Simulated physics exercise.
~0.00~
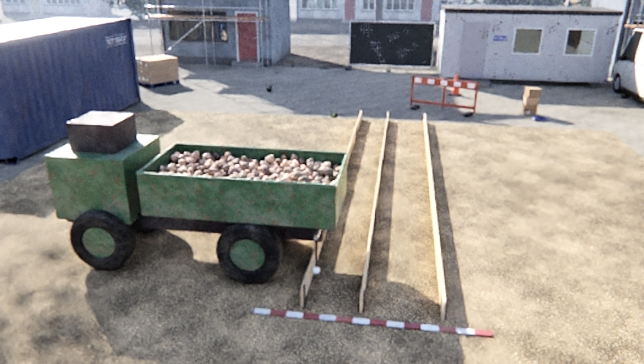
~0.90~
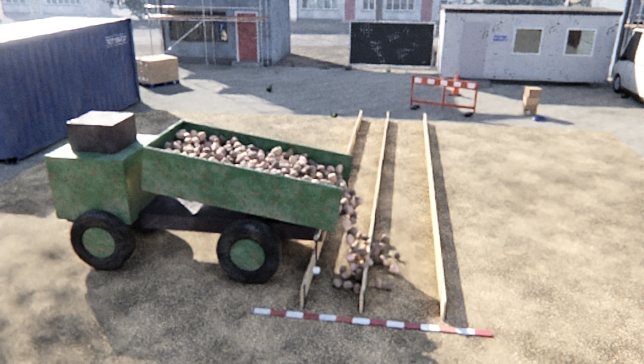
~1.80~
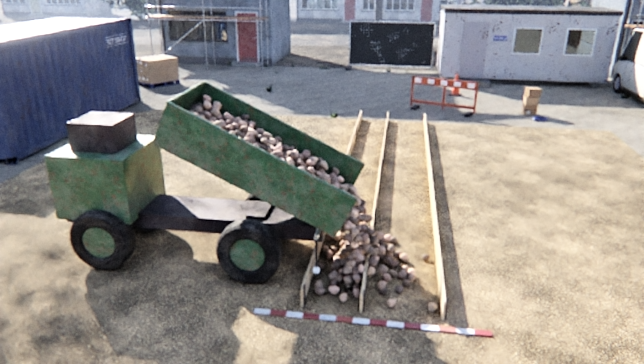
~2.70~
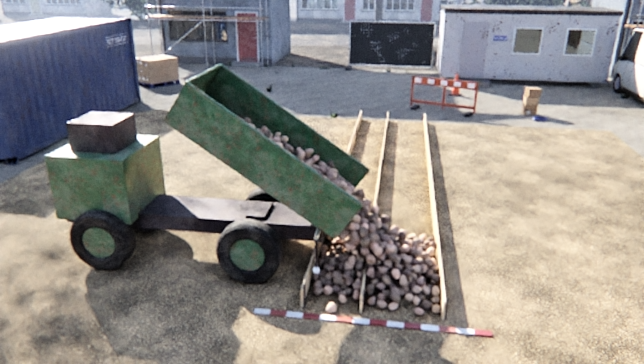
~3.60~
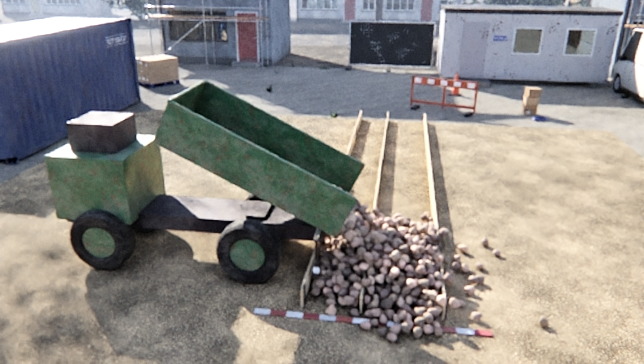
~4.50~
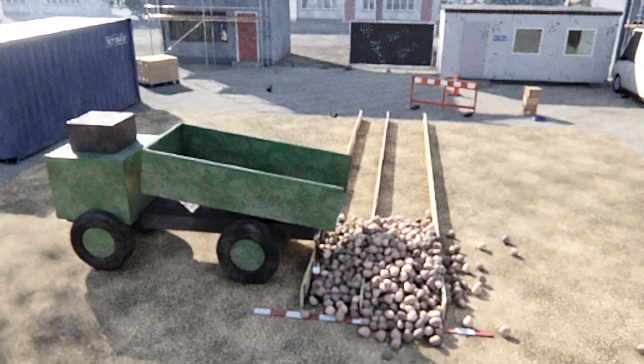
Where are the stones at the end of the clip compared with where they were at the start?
At the start the stones fill the green body of the tipper. By the end they lie in a heap on the ground to the right of it, mostly between the boards, with a few scattered beyond the last board.
In a yard, a green tipper dumps its stones between boards, then lowers its empty body.
